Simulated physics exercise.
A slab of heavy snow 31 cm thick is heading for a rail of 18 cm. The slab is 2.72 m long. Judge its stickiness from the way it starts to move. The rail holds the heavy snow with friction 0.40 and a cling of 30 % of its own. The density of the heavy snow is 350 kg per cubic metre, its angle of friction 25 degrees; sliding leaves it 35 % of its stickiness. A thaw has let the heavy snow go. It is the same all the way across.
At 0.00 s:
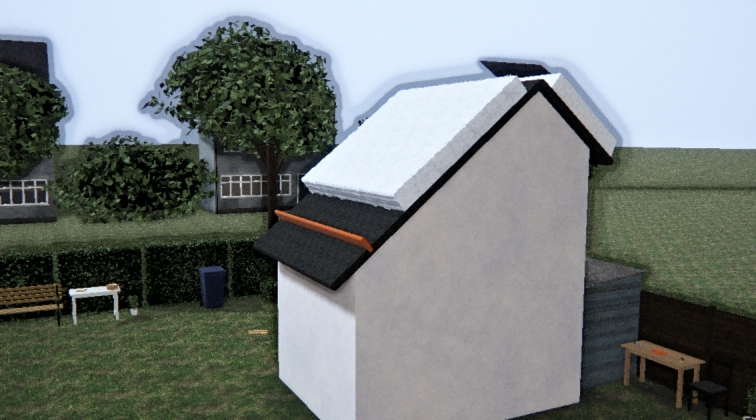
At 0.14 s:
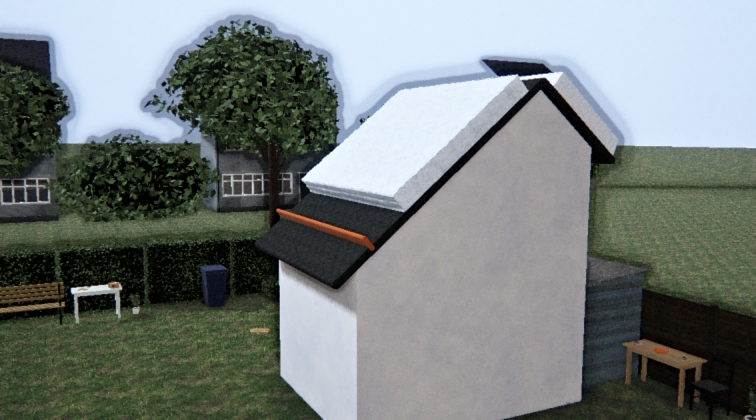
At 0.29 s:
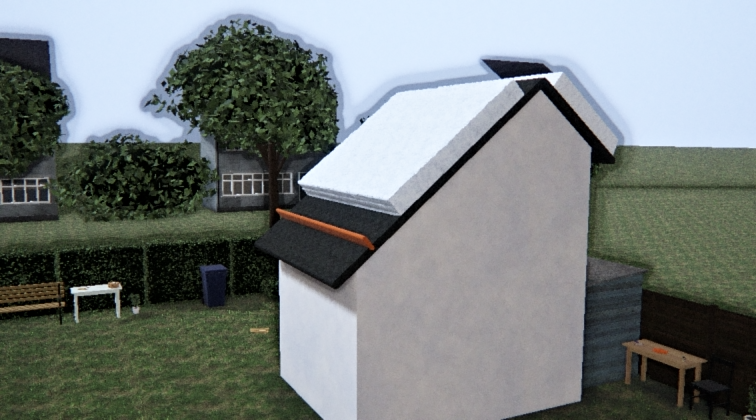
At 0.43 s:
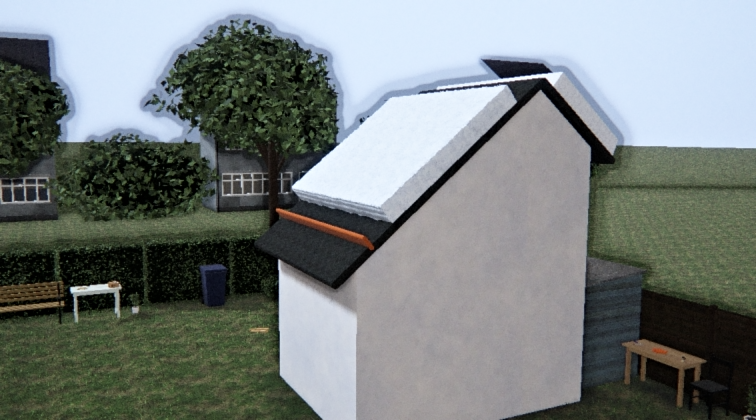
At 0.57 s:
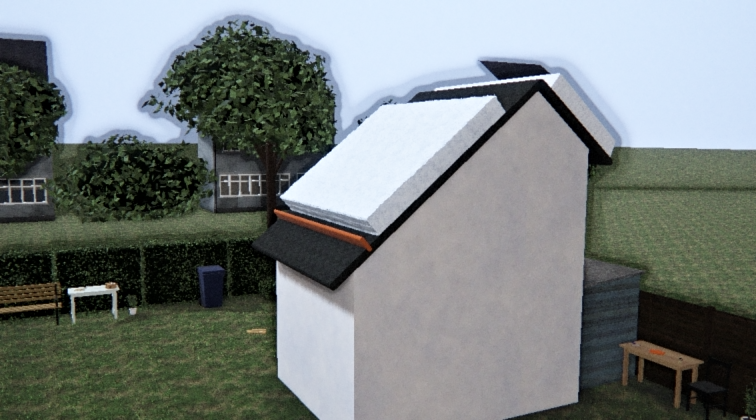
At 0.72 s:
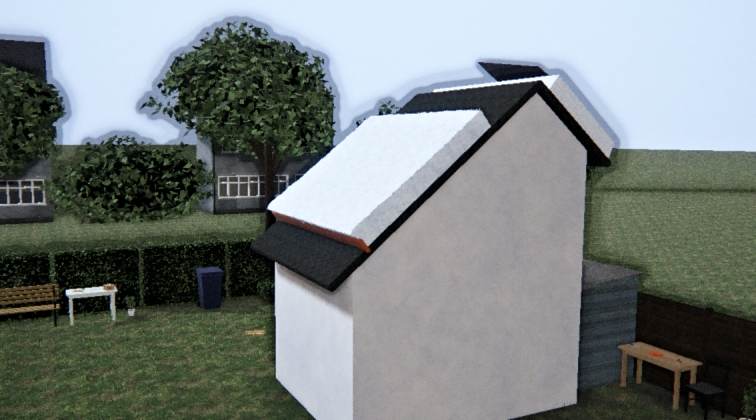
The clip shows a thick white slab of snow on the dark roof of a pale shed in a garden, sliding slowly at first, then faster, down the left slope until its lower edge slightly overhangs an orange rail.
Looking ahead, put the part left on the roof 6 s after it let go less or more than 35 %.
The part left on the roof 6 s after it let go is more than 35 %.
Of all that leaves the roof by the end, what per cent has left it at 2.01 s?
About 90 %.
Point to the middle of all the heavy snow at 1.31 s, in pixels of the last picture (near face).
Near (370, 227).
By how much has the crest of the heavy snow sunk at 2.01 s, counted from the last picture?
Some 0.9 m.
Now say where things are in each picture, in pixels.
Front end of the heavy snow at (394, 197), in the first frame.
Front end of the heavy snow at (394, 197), its middle shifted 2.9 cm, in the second frame.
Front end of the heavy snow at (390, 201), its middle shifted 12 cm, in the third frame.
Front end of the heavy snow at (381, 209), its middle shifted 28 cm, in the fourth frame.
Front end of the heavy snow at (368, 221), its middle shifted 50 cm, in the fifth frame.
Front end of the heavy snow at (351, 233), its middle shifted 79 cm, 6 % of it past the rail, in one piece, in the sixth frame.
By 1.31 s, 81 % of the snow is on the roof.
By 2.01 s, 54 % of the snow is on the roof.
By 2.70 s, 51 % of the snow is on the roof.
By 3.40 s, 51 % of the snow is on the roof.
By 6.00 s, at the end, 51 % of the snow is on the roof.
